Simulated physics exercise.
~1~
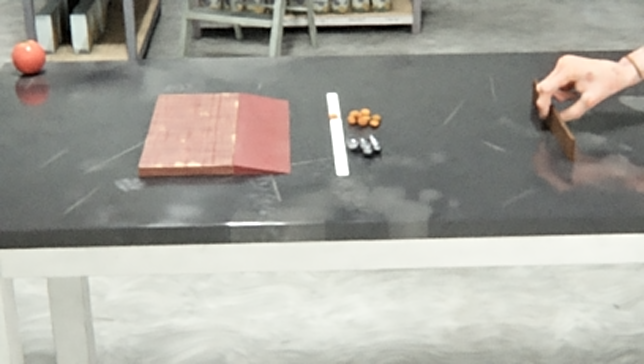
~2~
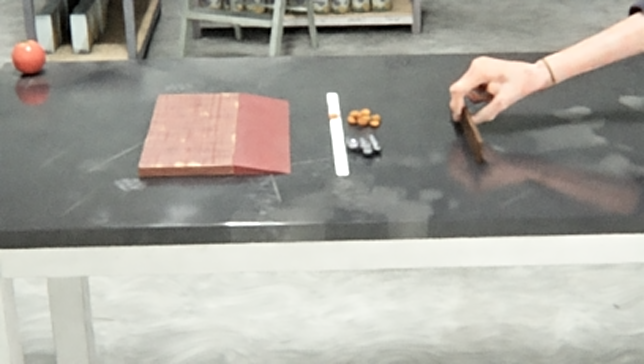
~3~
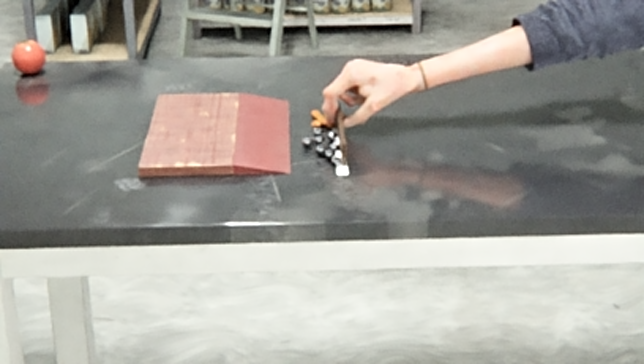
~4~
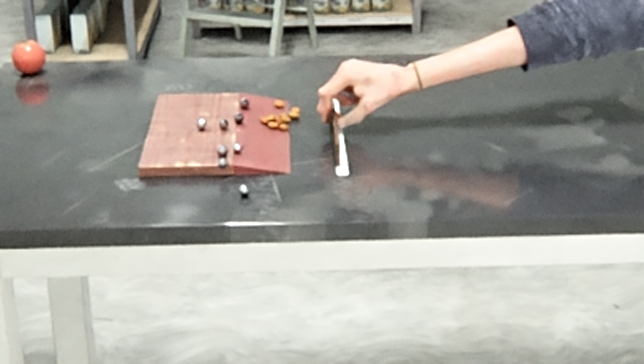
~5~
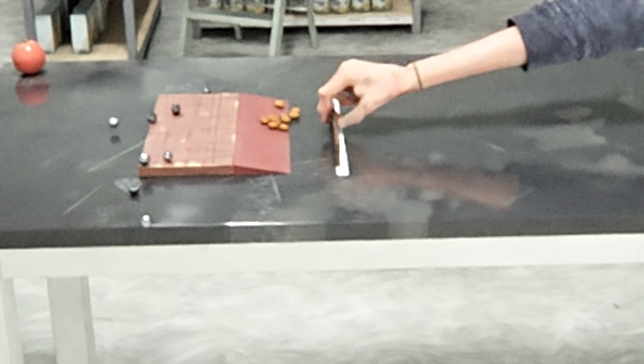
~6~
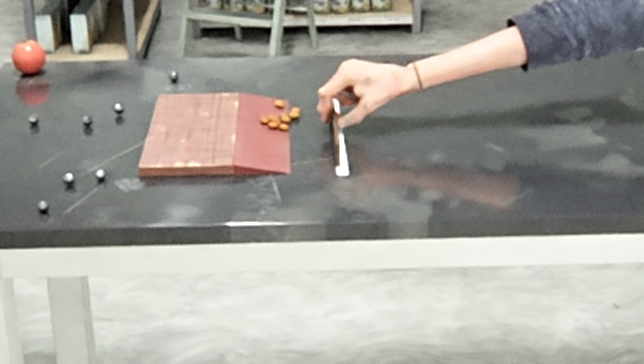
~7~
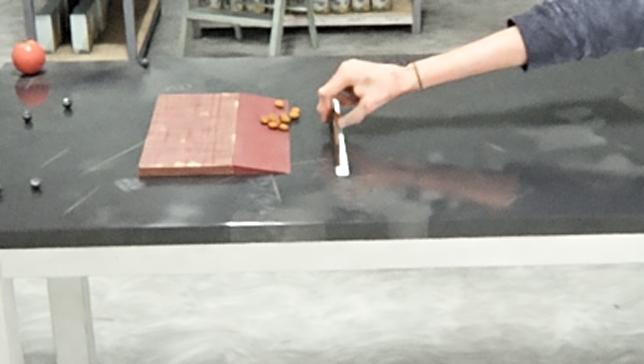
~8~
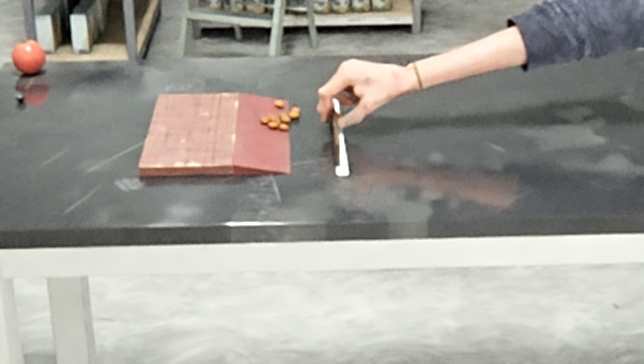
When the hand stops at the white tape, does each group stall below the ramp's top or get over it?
The dark balls get over the top and roll away to the left. The orange pieces stall before the top, around the lower right part of the ramp.
